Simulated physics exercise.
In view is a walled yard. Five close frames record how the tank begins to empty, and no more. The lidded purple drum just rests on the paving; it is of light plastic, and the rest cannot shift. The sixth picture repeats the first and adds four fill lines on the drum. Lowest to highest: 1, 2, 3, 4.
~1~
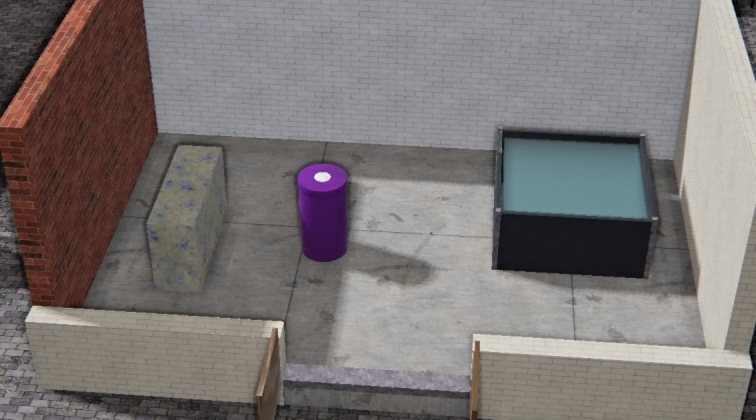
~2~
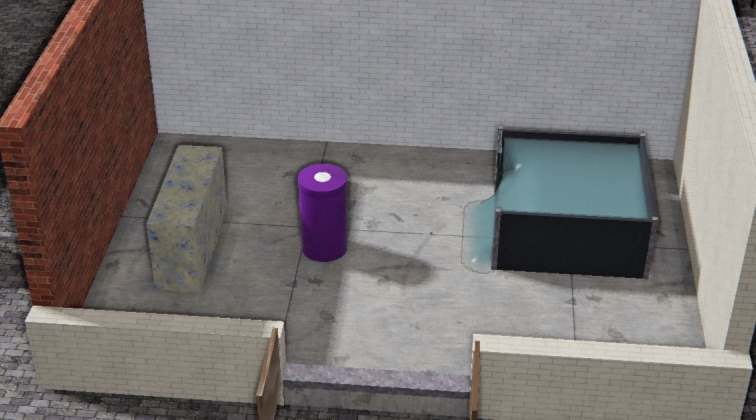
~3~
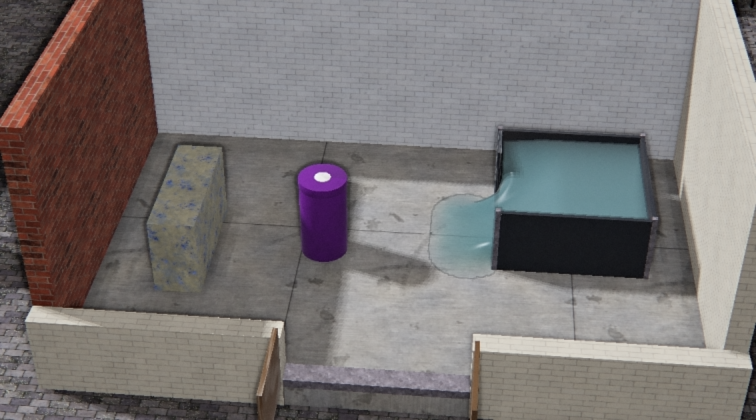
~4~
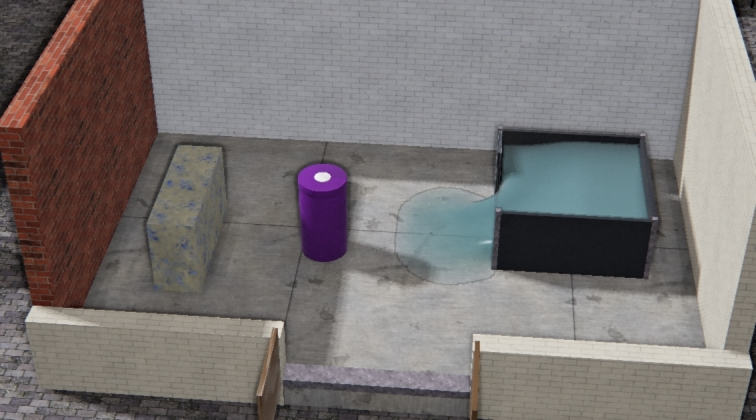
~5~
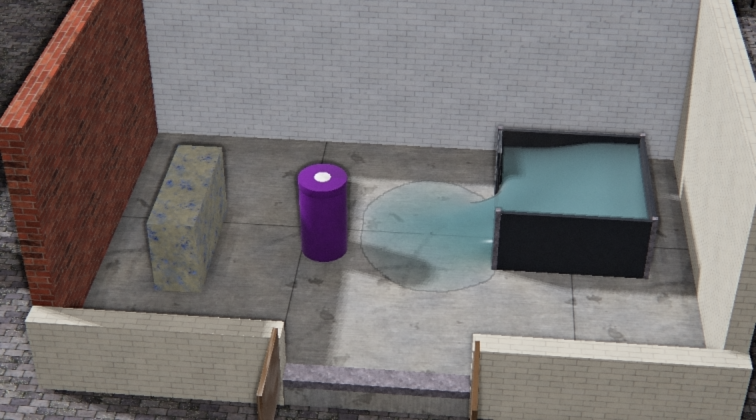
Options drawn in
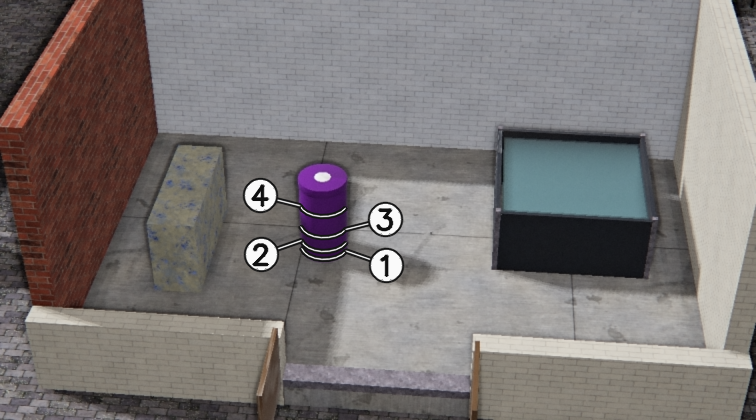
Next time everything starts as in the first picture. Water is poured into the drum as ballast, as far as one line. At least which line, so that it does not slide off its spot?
Take 4.
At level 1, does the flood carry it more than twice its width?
Yes.
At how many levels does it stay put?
One of the four.
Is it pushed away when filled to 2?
Yes, that goes wrong.
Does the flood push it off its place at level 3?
Yes, that goes wrong.
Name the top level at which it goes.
That would be 3.
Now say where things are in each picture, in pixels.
Lid of the purple drum at (323, 178); tank full, its middle at (573, 179); open gate at (378, 332), in the first picture.
In the second picture, 2 % of the ground under water, its edge towards the drum at (473, 248).
In the third picture, 4 % of the ground under water, its edge towards the drum at (438, 248).
In the fourth picture, 7 % of the ground under water, its edge towards the drum at (404, 243).
Lid of the purple drum at (323, 178); 10 % of the ground under water, its edge towards the drum at (370, 237), in the fifth picture.
In white, 1 at (321, 259); 2 at (321, 251); 3 at (321, 237); 4 at (320, 216); from the bottom up 1, 2, 3, 4.
For level 1, it is pushed about 4 times its own width away.
For level 2, it is pushed about 3 times its own width away.
For level 3, it is pushed about half its own width away.
For level 4, it does not move.
